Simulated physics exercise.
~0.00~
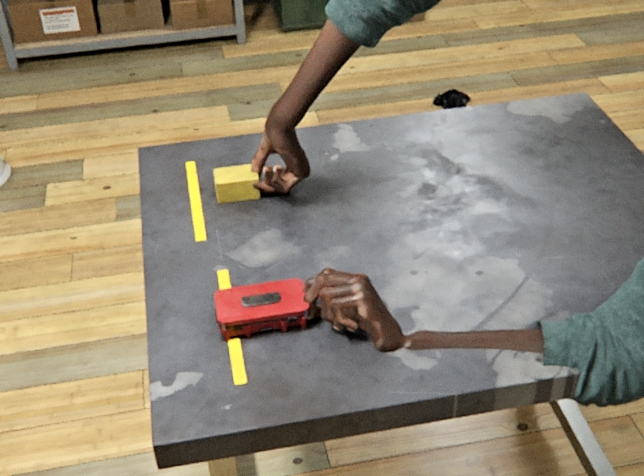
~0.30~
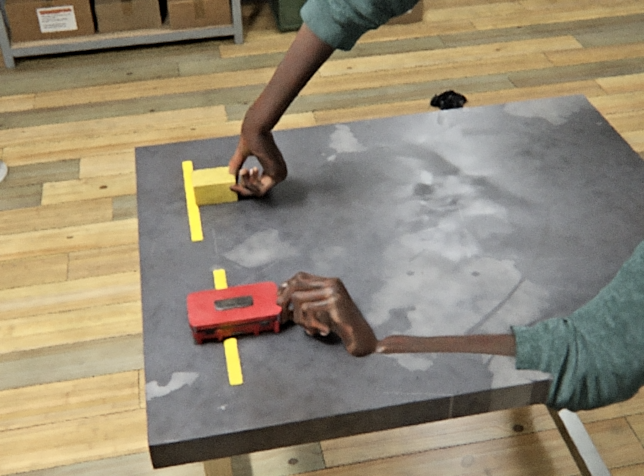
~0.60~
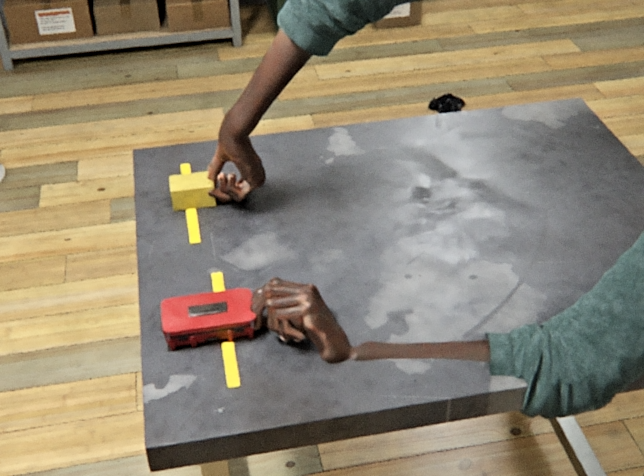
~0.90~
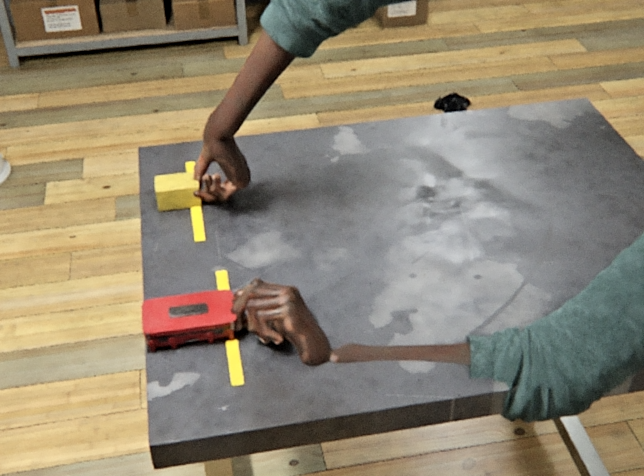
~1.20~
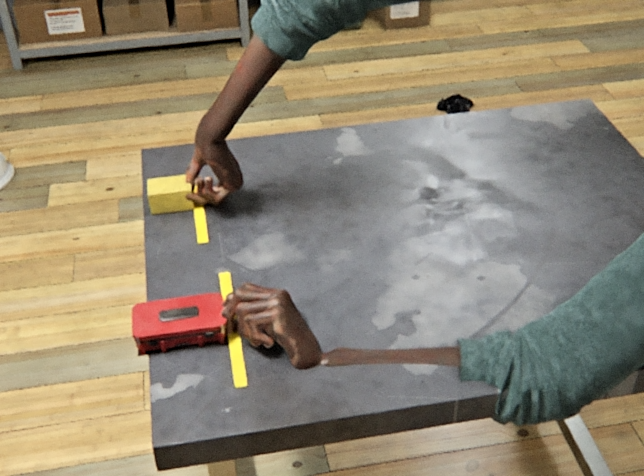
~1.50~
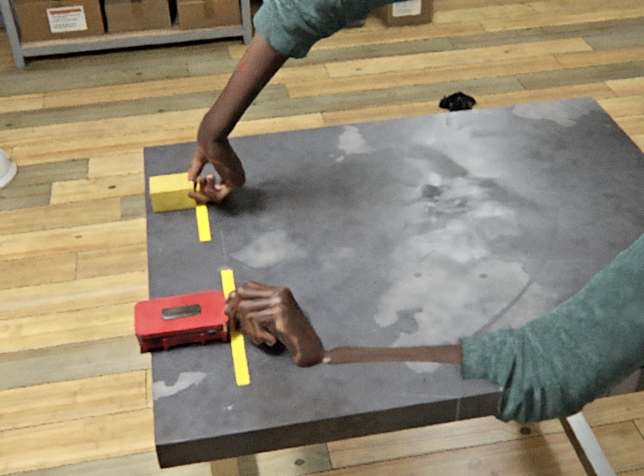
Two hands slowly pushing a red case and a yellow block left across yellow tape strips, both stopping still on the tabletop.
